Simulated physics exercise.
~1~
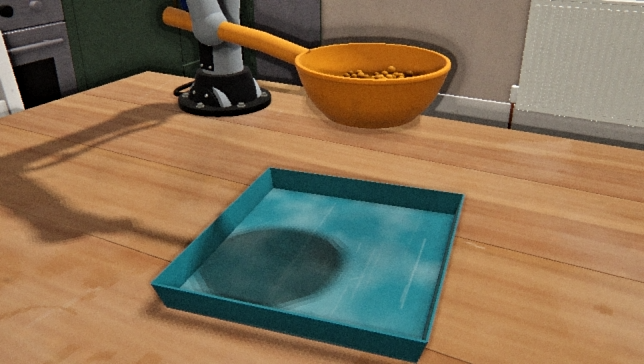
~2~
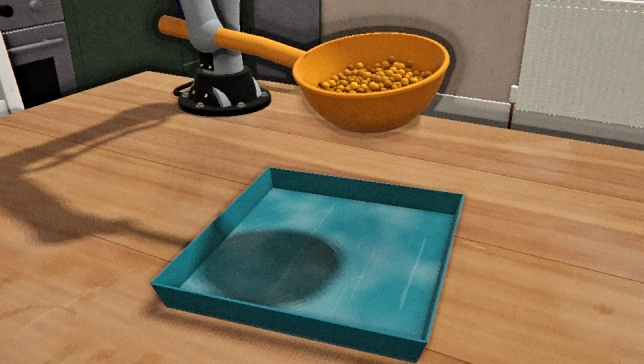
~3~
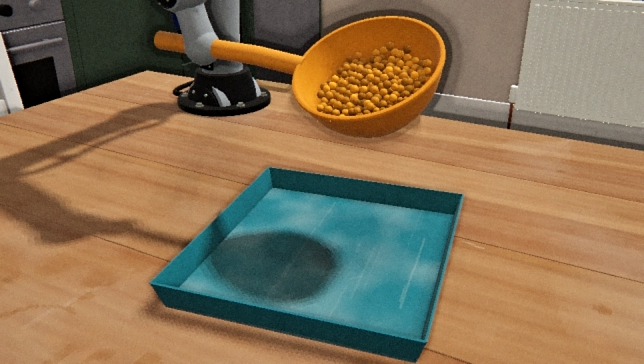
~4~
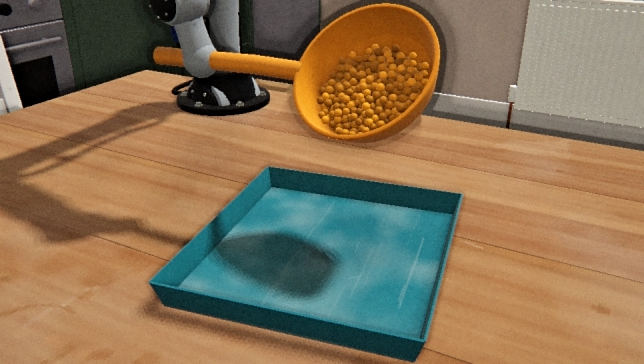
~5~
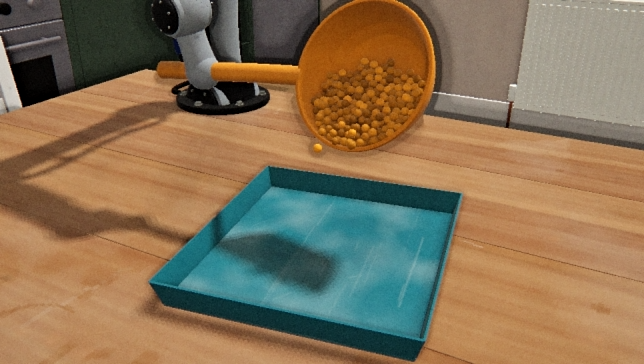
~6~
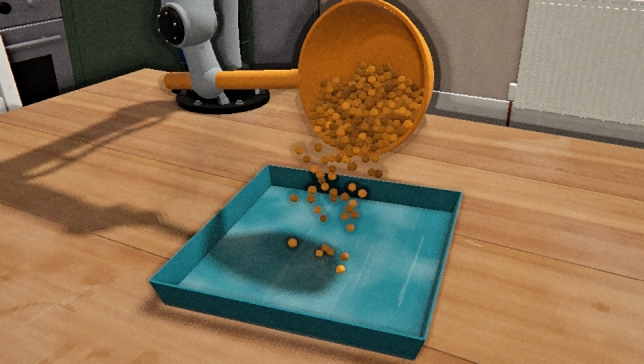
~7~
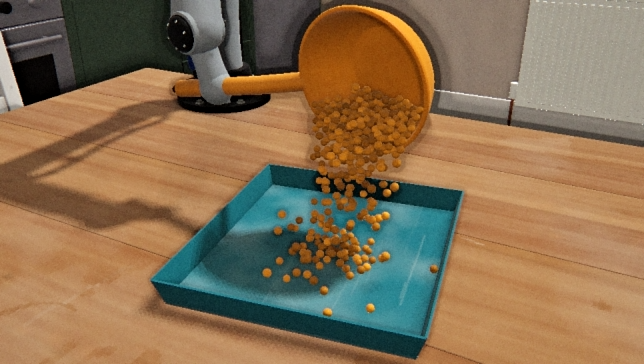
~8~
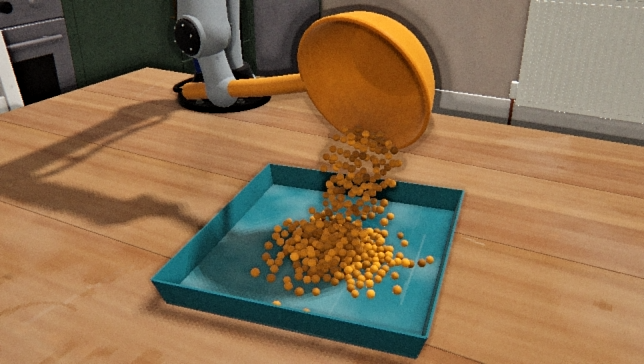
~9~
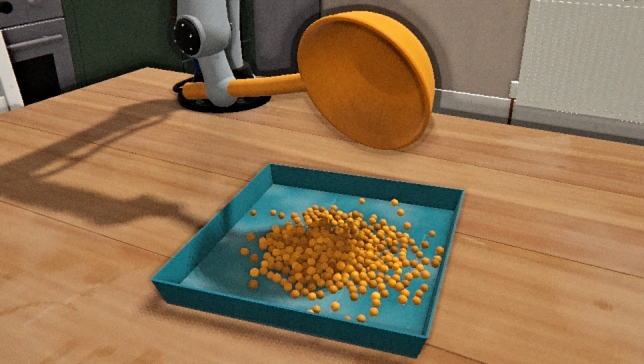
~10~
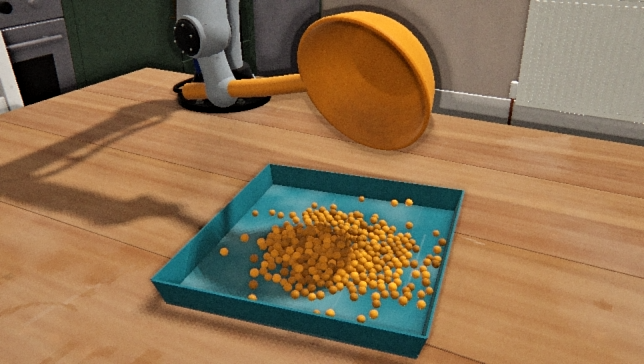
An orange ladle full of small round yellow-orange pieces, held by a robot arm above a teal tray on a wooden table, gradually tipped over until they spilled out, leaving the ladle empty and the pieces spread in a loose heap across the tray.
